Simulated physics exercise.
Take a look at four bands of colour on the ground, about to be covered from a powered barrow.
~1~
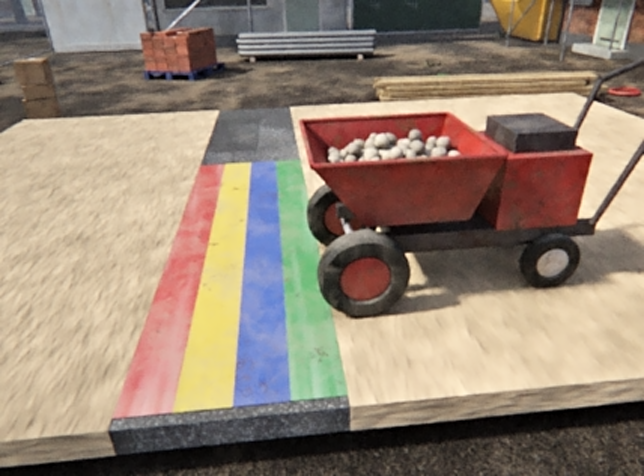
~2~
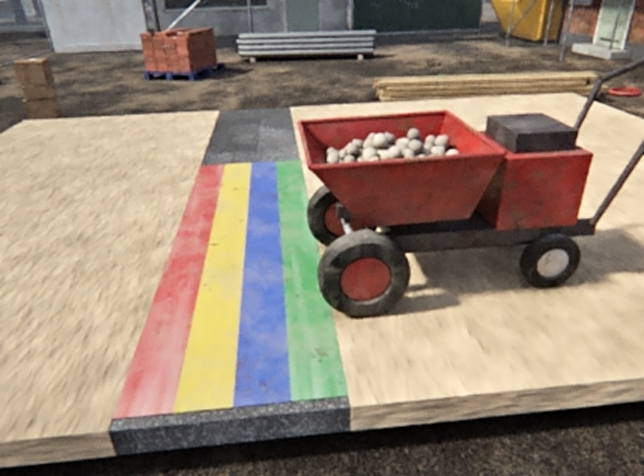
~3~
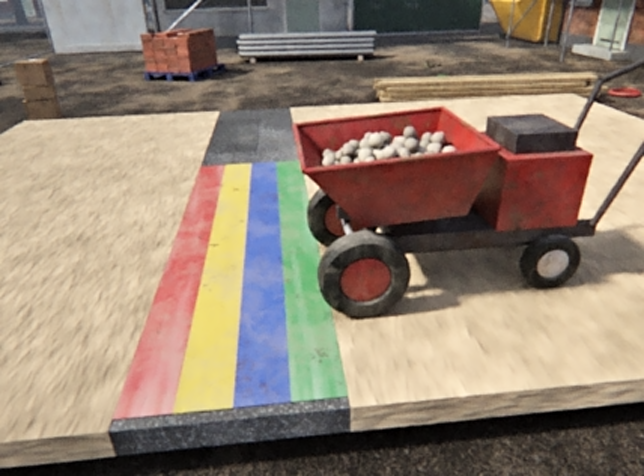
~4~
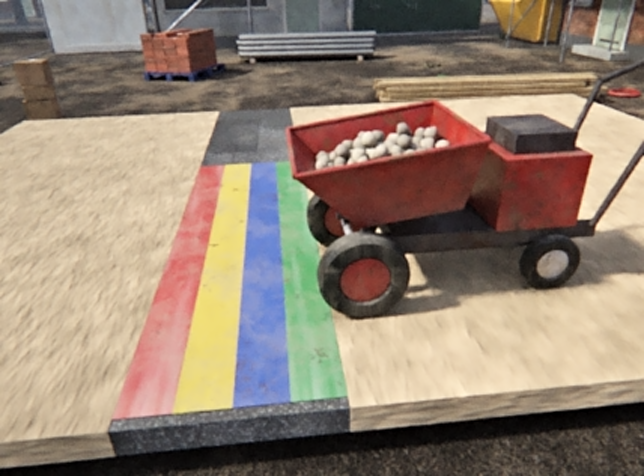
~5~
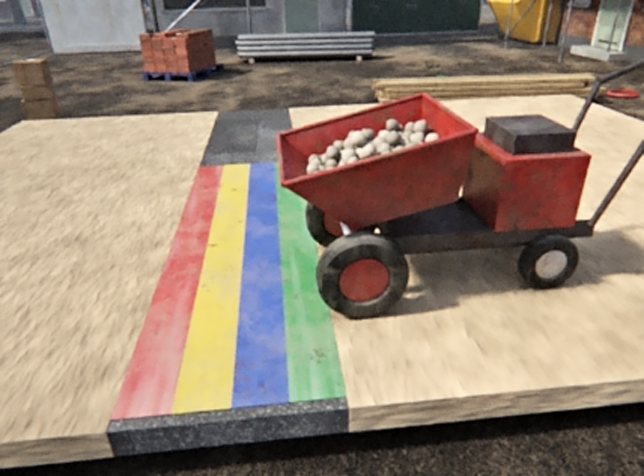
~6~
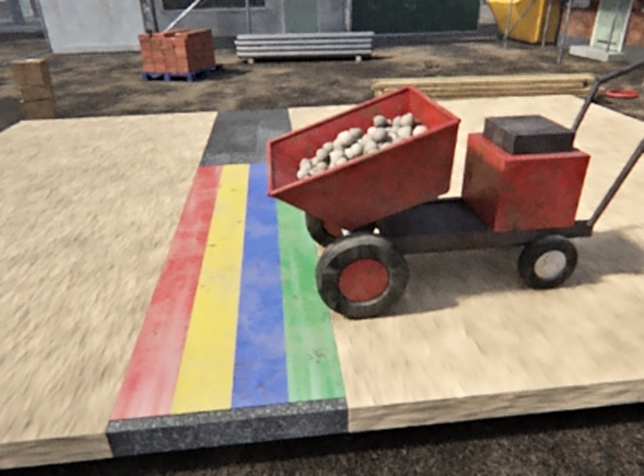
To begin with, a red barrow loaded with rounded pebbles stands with its skip level, beside red, yellow, blue and green strips on the ground. The skip then tilts gradually down to the left, its rear lifting away from the body, until it leans clearly with the pebbles still inside.
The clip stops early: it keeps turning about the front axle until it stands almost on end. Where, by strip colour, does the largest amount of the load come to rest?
On the yellow strip.
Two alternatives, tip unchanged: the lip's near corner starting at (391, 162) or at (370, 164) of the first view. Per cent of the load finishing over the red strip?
About 10 per cent first, about 10 per cent second.
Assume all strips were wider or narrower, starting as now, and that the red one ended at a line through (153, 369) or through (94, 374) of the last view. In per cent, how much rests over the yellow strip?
Shares: Near 30 %; near 40 %.
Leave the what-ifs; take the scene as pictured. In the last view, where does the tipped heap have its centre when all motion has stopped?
Close to (199, 282), more or less.
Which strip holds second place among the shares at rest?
The next spot goes to red.
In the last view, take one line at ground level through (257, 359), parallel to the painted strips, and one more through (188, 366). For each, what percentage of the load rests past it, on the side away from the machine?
First 80 in a hundred, second 50 in a hundred.
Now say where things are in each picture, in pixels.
Lip of the skip near (313, 167), level; top of the load near (407, 157), river pebbles; green strip near (313, 347); blue strip near (262, 352); yellow strip near (210, 357); red strip near (158, 361), in the first picture.
Lip of the skip near (311, 168), level; top of the load near (403, 150), in the second picture.
Lip of the skip near (305, 172), tipped barely; top of the load near (412, 146), in the third picture.
Lip of the skip near (296, 177), tipped a little; top of the load near (404, 143), in the fourth picture.
Lip of the skip near (283, 185), tipped a little; top of the load near (404, 144), in the fifth picture.
Lip of the skip near (271, 195), tipped clearly; top of the load near (392, 140); green strip near (311, 349); blue strip near (260, 354); yellow strip near (208, 358); red strip near (155, 363), in the sixth picture.
Shortly afterwards, skip tipped steeply; the whole lot in the skip.
Next, skip tipped steeply; the bulk in the skip; a little over the yellow strip; only a few over the red strip.
Some moments later, skip tipped right over; near a quarter in the skip; only a few over the blue strip; near a third over the yellow strip; near a quarter over the red strip; a little off the paint.
In the end, skip tipped right over; a little in the skip; none at all over the green strip; a little over the blue strip; near a third over the yellow strip; near a quarter over the red strip; a little off the paint.
